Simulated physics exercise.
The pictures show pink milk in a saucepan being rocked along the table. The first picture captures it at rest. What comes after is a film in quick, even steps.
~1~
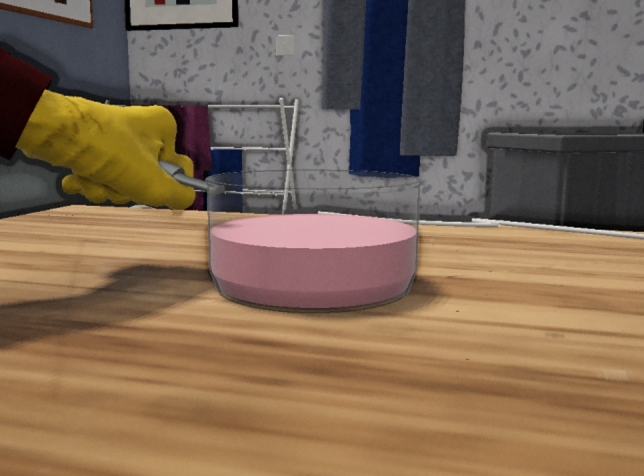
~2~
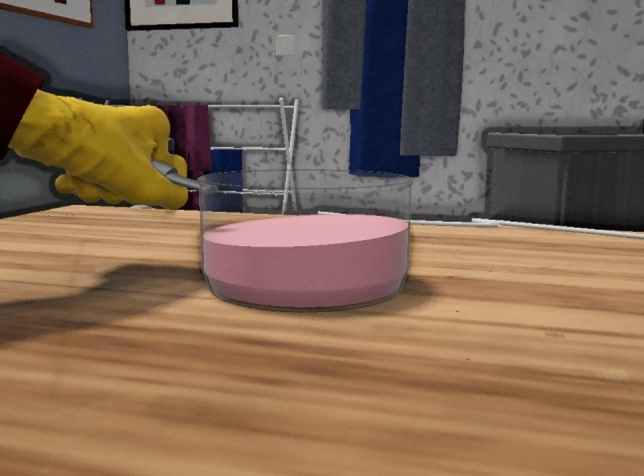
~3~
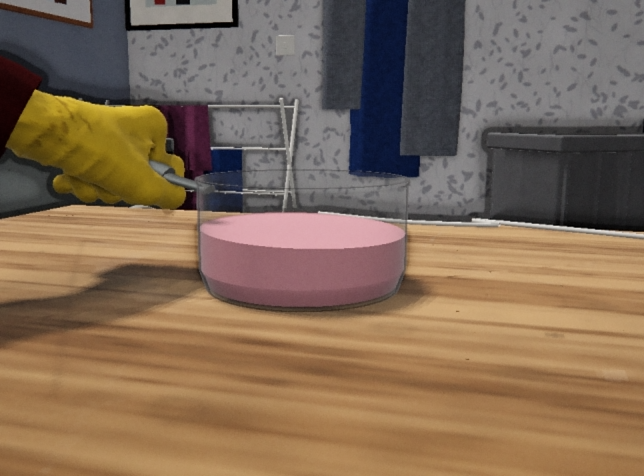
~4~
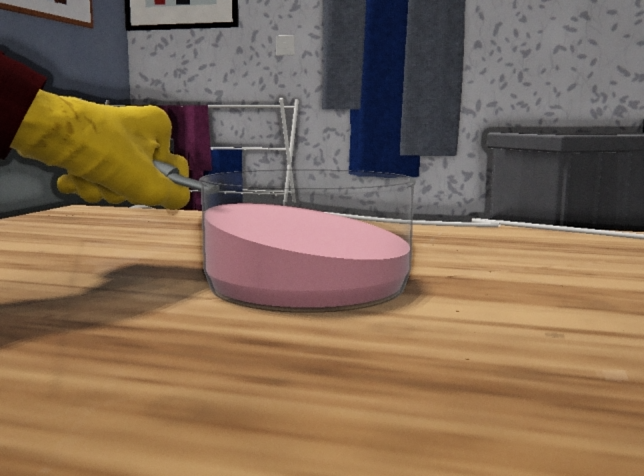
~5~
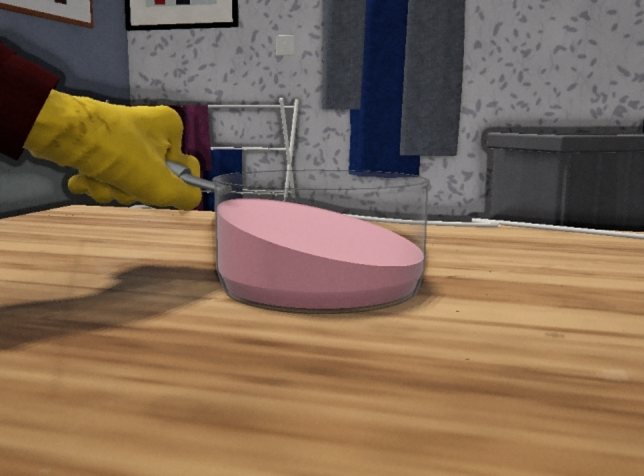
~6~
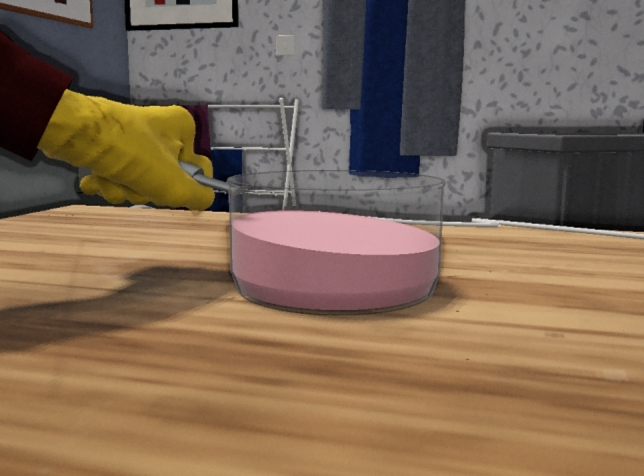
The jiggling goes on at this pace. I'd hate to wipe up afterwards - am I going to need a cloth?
Yes, some comes out.
Next, the highest wave so far goes over the rim.
Finally, the highest wave so far goes over the rim; some is on the top.
